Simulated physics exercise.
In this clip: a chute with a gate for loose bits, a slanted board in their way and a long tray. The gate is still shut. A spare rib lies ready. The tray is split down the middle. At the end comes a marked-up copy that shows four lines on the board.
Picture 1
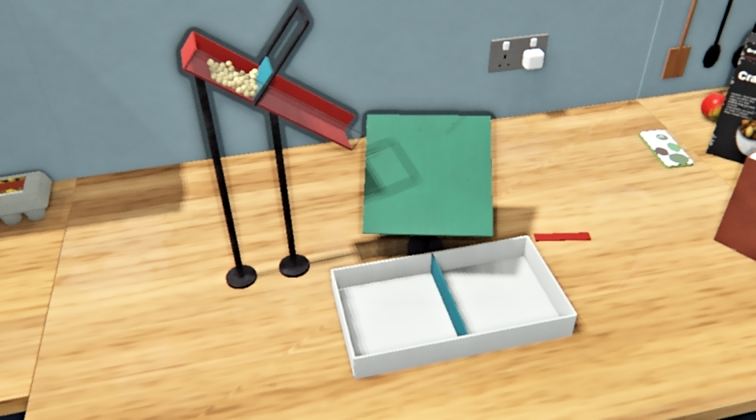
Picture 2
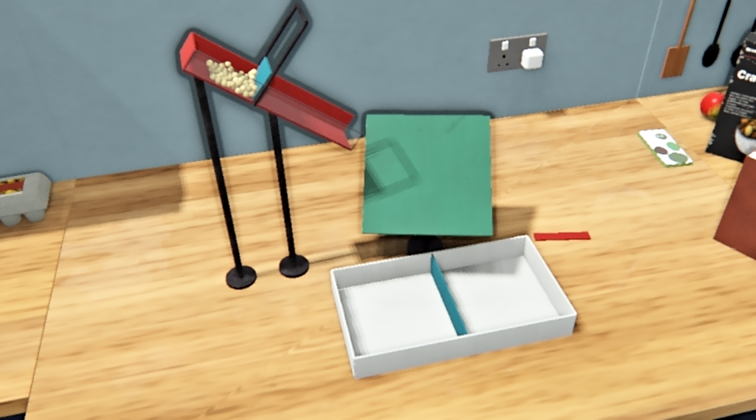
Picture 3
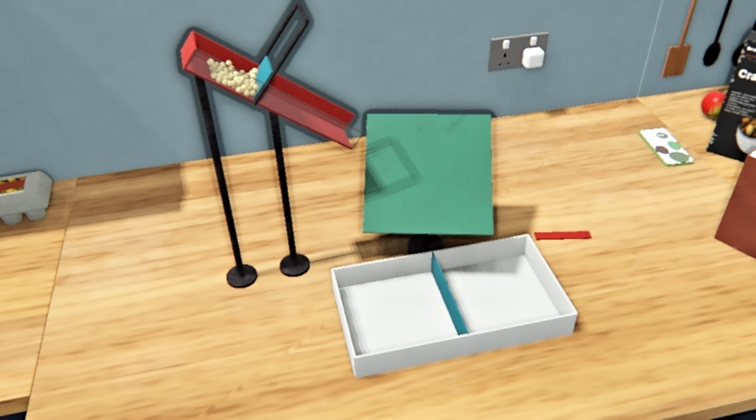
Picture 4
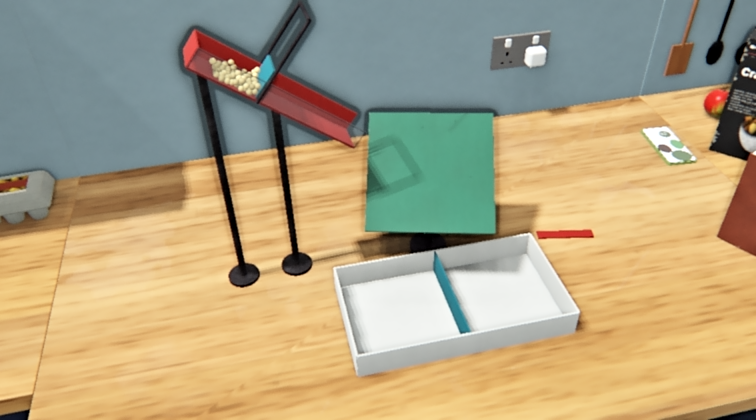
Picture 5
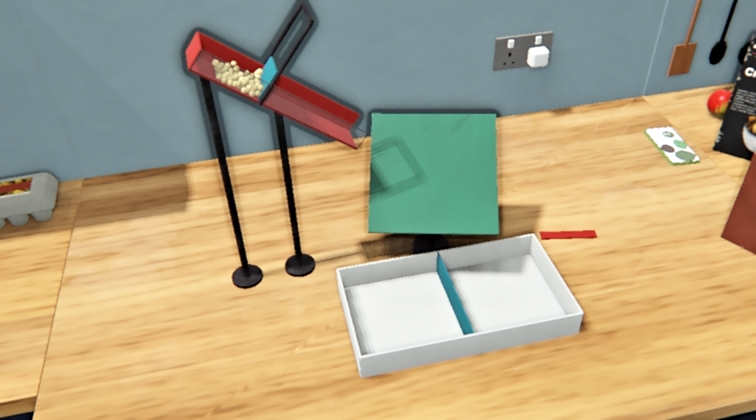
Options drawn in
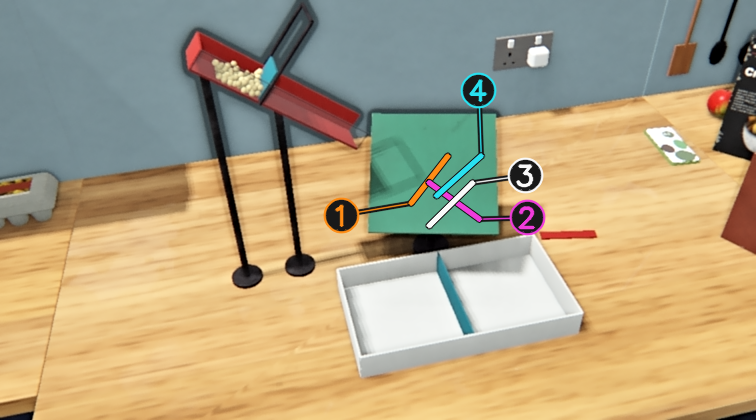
Nothing in the scene moves except the view itself, which drifts very slightly. Pale soya beans sit behind the shut gate of a sloping red chute on two black stands, with a tilted green board to the right and a white tray, split by a blue divider, on the wooden worktop.
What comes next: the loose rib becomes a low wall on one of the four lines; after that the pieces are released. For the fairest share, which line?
Line 2.
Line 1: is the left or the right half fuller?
More lands on the left.
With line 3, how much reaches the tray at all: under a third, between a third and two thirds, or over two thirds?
It is over two thirds.
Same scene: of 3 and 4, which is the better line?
It is 4.
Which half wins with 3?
The left half.
On the marked copy, line 1 from (447, 156) to (411, 203); line 2 from (428, 182) to (479, 219); line 3 from (472, 182) to (429, 225); line 4 from (481, 155) to (436, 195).
For line 1, of what is caught, nearly all in the left half, a small part in the right.
For line 2, of what is caught, about half in the left half, about half in the right.
For line 3, of what is caught, nearly all in the left half, a stray few in the right.
For line 4, of what is caught, most in the left half, about a quarter in the right.
